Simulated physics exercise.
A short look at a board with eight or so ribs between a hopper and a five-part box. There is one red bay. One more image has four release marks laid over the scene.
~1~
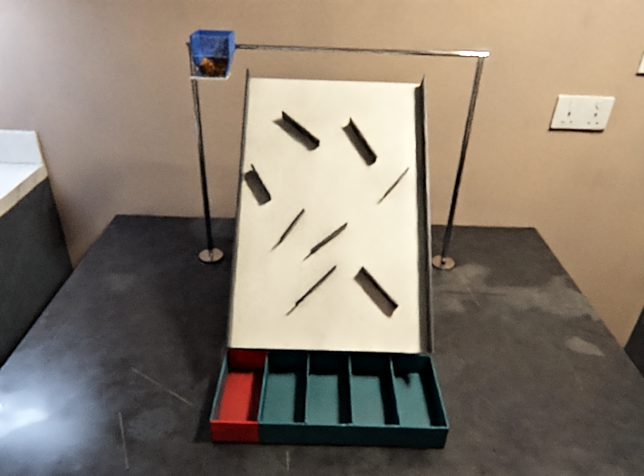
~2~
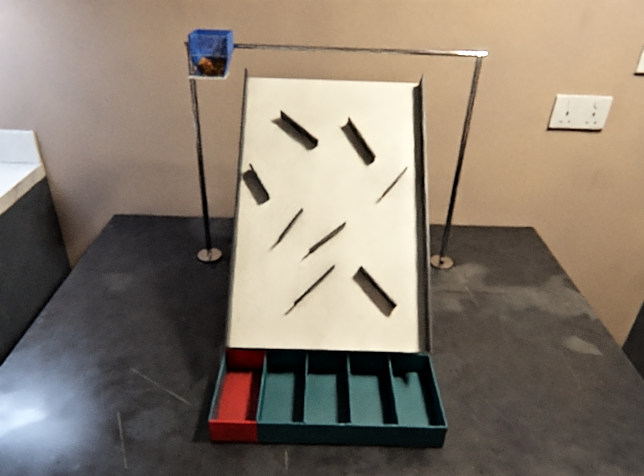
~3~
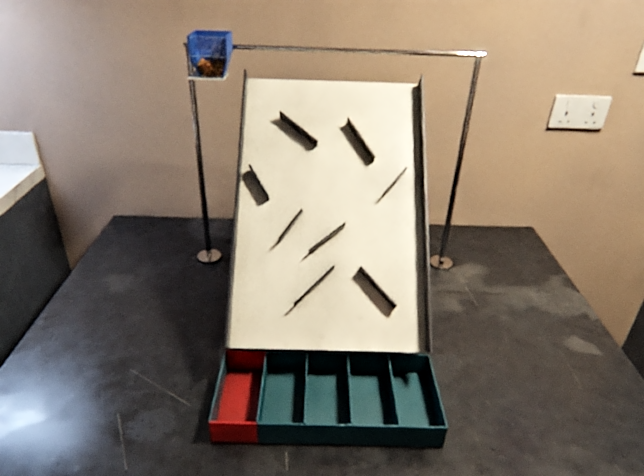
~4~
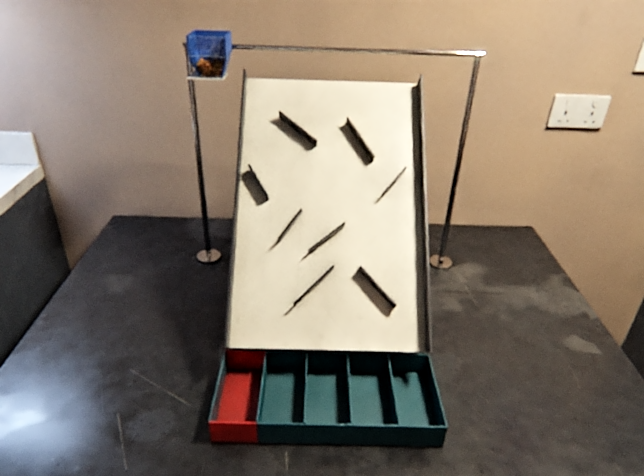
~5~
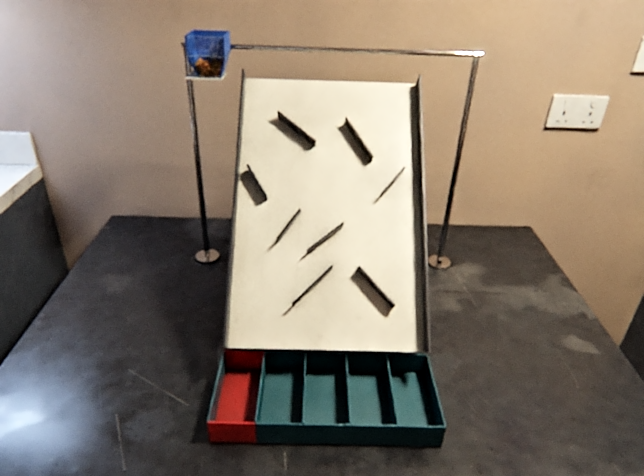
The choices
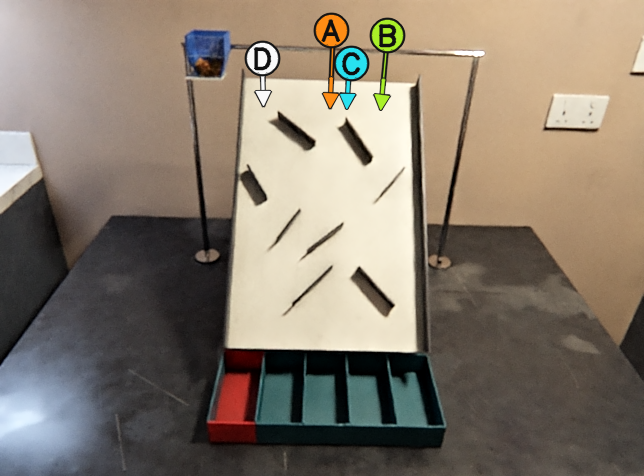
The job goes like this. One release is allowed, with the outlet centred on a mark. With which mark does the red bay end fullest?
Go for D.
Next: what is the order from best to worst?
D, A, C, B.
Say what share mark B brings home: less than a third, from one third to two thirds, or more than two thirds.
Mark B gives less than a third.
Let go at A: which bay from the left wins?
It is the first one.
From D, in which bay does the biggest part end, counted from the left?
The first from the left.
On the marked copy, mark A meets the board at (330, 102); mark B meets the board at (381, 104); mark C meets the board at (347, 103); mark D meets the board at (263, 100).
For mark A, about half in the red bay, about a third in other bays, a small part outside the box.
For mark B, a small part in the red bay, most in other bays, a small part outside the box.
For mark C, about a third in the red bay, about half in other bays, a small part outside the box.
For mark D, most in the red bay, a small part in other bays, a small part outside the box.
